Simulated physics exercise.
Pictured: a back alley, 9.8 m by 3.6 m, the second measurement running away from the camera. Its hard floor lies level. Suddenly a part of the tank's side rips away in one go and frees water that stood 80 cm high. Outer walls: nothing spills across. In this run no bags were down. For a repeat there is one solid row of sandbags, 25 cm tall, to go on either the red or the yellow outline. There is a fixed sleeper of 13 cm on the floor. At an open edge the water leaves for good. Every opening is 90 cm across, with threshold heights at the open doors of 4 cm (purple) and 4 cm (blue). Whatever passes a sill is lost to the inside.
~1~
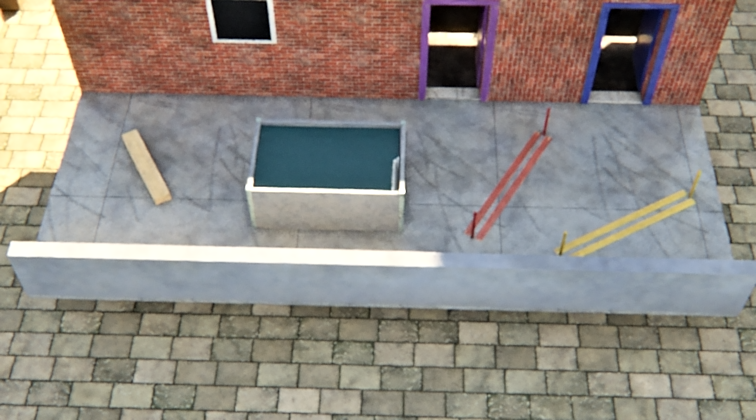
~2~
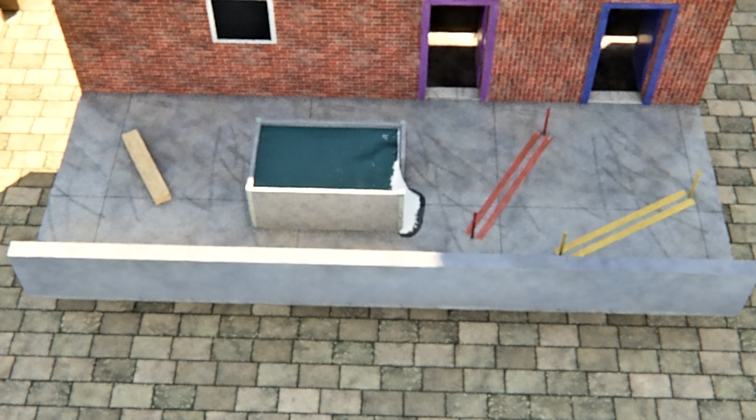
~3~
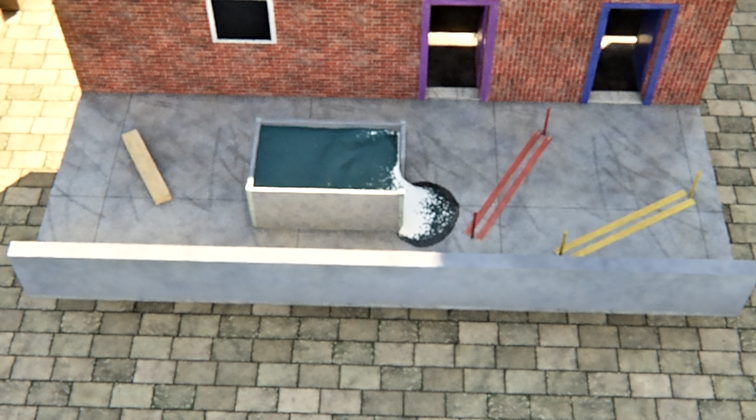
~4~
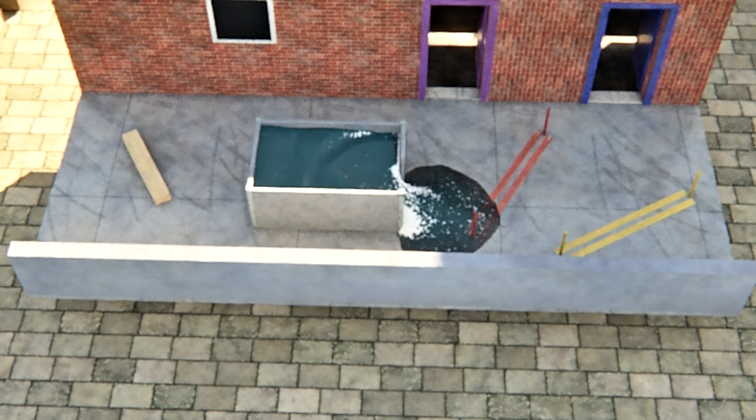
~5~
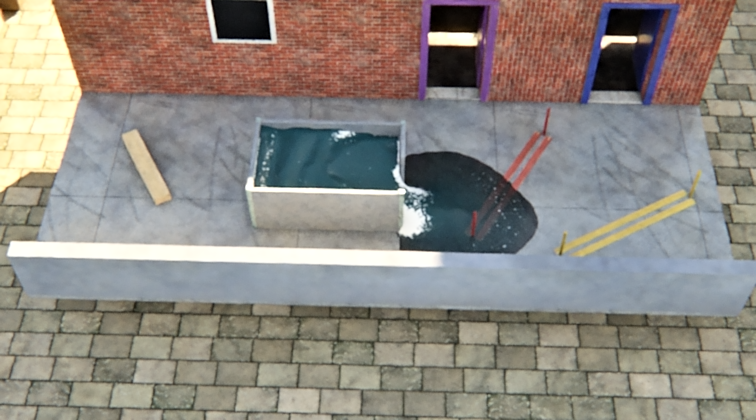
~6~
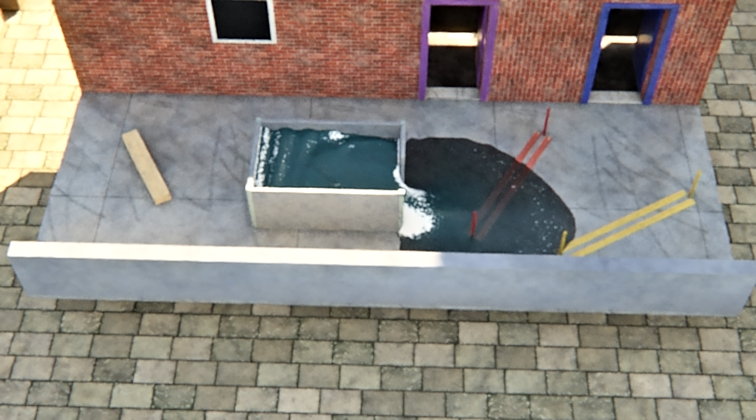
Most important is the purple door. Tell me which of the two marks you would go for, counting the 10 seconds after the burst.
I would go for the yellow one.
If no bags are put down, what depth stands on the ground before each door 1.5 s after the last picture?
Purple 2 cm, blue 9 cm.
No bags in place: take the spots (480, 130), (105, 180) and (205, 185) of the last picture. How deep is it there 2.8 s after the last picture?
Taking the spots in order, 1, 0 and 0 cm.
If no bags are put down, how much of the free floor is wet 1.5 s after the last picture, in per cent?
Wet share: Near 45 %.
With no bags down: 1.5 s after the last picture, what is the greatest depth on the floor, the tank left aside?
About 29 centimetres.
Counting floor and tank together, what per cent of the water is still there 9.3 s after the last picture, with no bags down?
Roughly 34 per cent.
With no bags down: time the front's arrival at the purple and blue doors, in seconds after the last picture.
Times - purple 0.8 s, blue 1.1 s.
Then, 0.7 s after the last picture water covers 35 % of the floor and is deepest (39 cm) near (407, 221) in the run without bags; in at the purple door, 0 L with no bags, 0 L with the row on red, 0 L on yellow.
Then, 1.5 s after the last picture water covers 45 % of the floor and is deepest (29 cm) near (407, 221) in the run without bags; in at the purple door, 0 L with no bags, 12 L with the row on red, 0 L on yellow.
Then, 2.8 s after the last picture water covers 45 % of the floor and is deepest (24 cm) near (407, 221) in the run without bags; in at the purple door, 0 L with no bags, 64 L with the row on red, 0 L on yellow.
Then, 5.3 s after the last picture water covers 45 % of the floor and is deepest (14 cm) near (408, 212) in the run without bags; in at the purple door, 0 L with no bags, 145 L with the row on red, 0 L on yellow.
Then, 9.3 s after the last picture water covers 45 % of the floor and is deepest (8 cm) near (407, 221) in the run without bags; in at the purple door, 0 L with no bags, 185 L with the row on red, 0 L on yellow.
